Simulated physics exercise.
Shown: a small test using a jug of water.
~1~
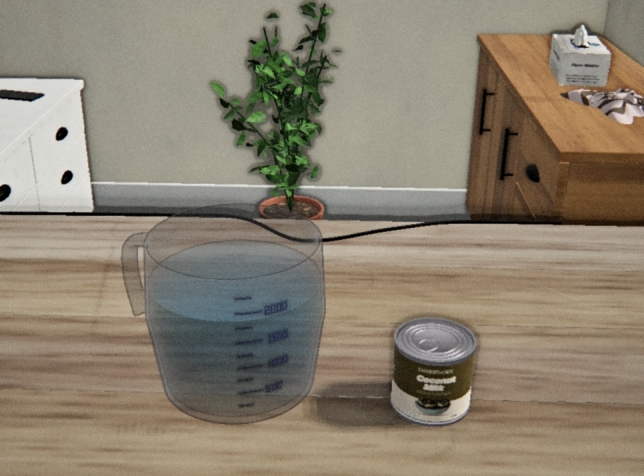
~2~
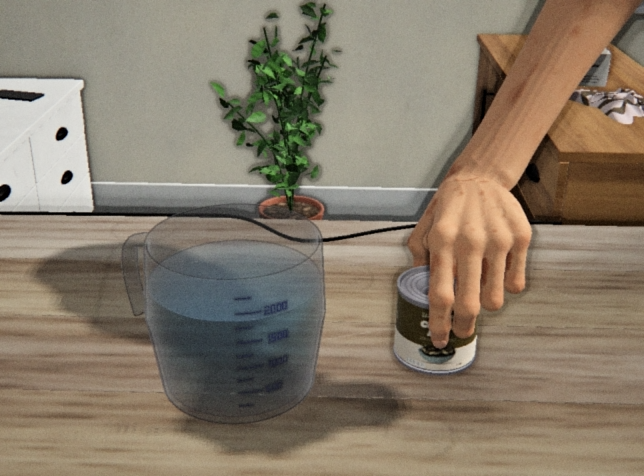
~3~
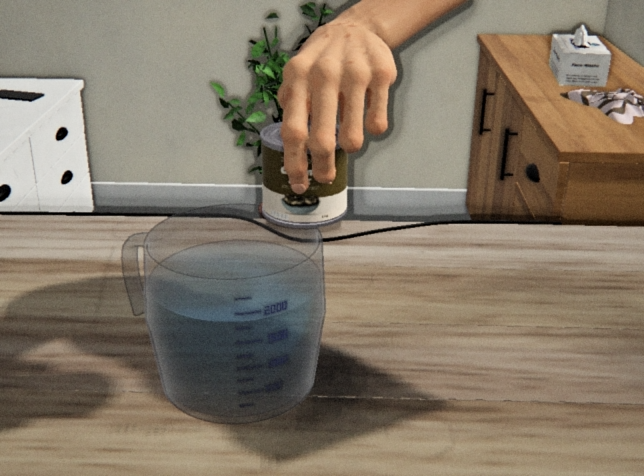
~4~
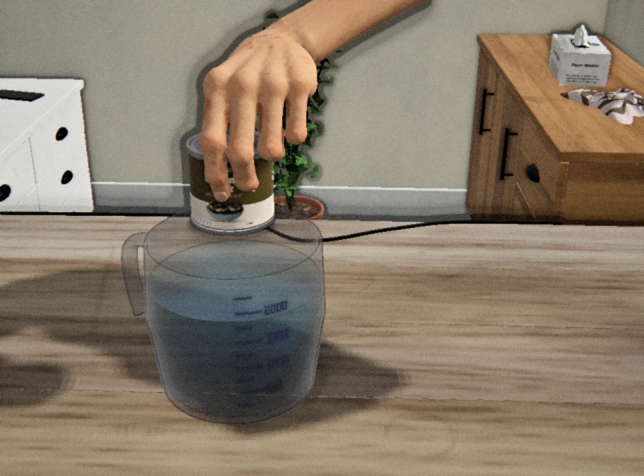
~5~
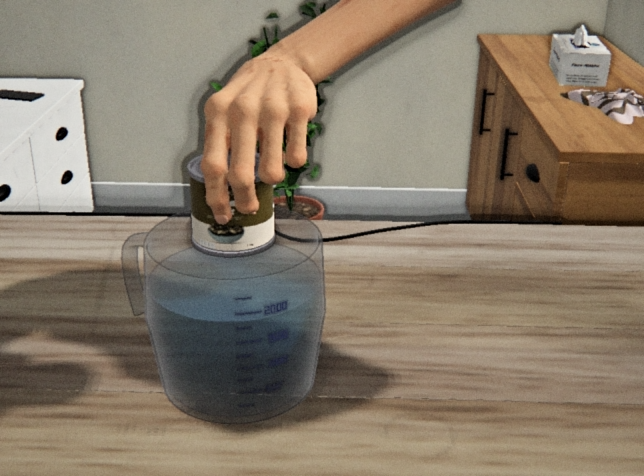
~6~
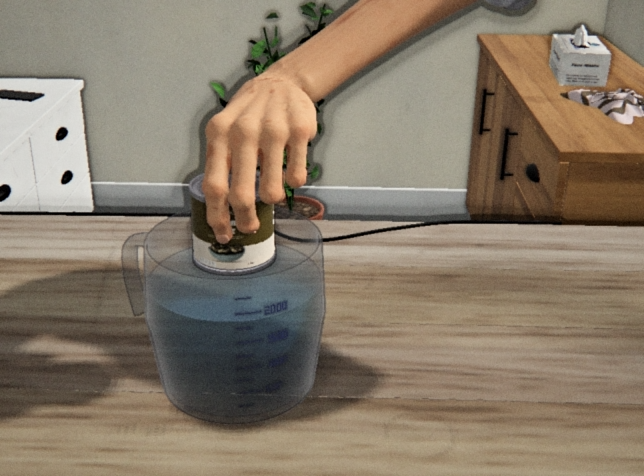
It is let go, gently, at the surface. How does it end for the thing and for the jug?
The object drops under, while the jug holds everything.
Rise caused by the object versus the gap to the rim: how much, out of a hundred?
40 percent.
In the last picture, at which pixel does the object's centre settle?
Close to (238, 341).
A moment on, the tin of food enters the water; the jug is about three quarters full.
Further on, the tin of food goes on down; the jug is about three quarters full.
When it is over, the tin of food rests at the bottom; the jug is about three quarters full; none went over.
